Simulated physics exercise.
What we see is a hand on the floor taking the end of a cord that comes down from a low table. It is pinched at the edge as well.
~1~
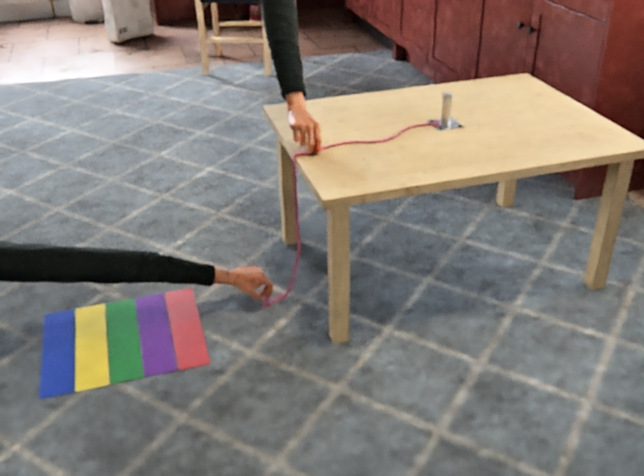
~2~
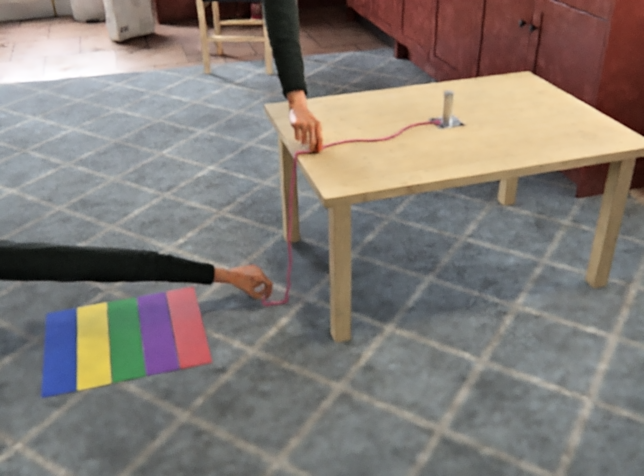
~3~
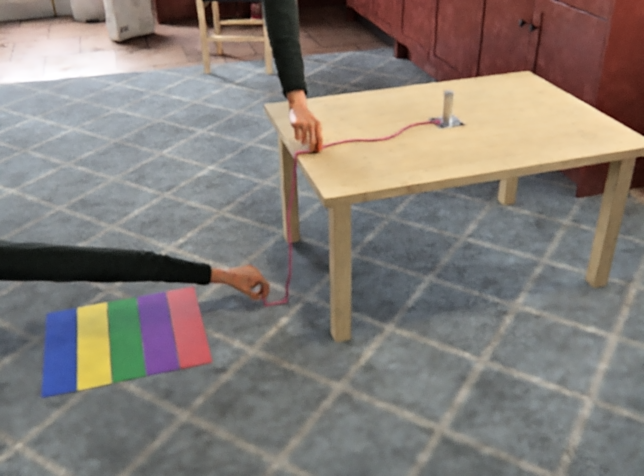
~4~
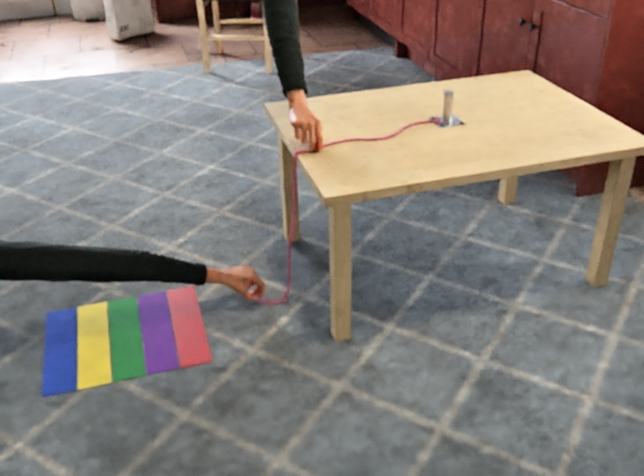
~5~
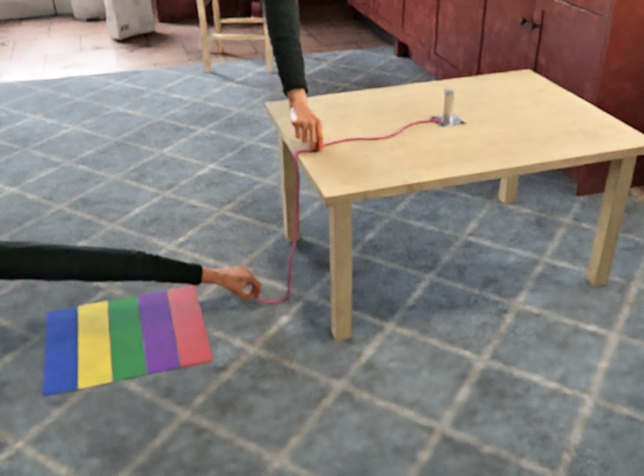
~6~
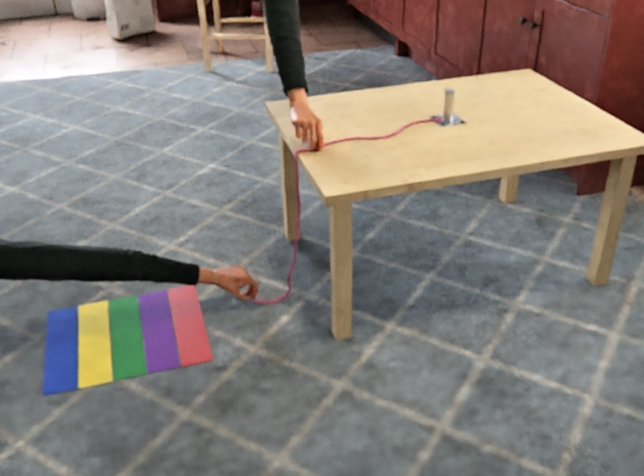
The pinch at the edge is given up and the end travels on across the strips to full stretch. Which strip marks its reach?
The end stops over the purple strip.
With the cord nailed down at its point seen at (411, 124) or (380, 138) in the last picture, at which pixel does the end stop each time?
Try by try, around (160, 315) and (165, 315).
Early on, end near (203, 306); short of the strips.
Midway, end near (173, 312); over red.
At the end of the slack, end near (156, 315); over purple. It gets as far as the purple strip.
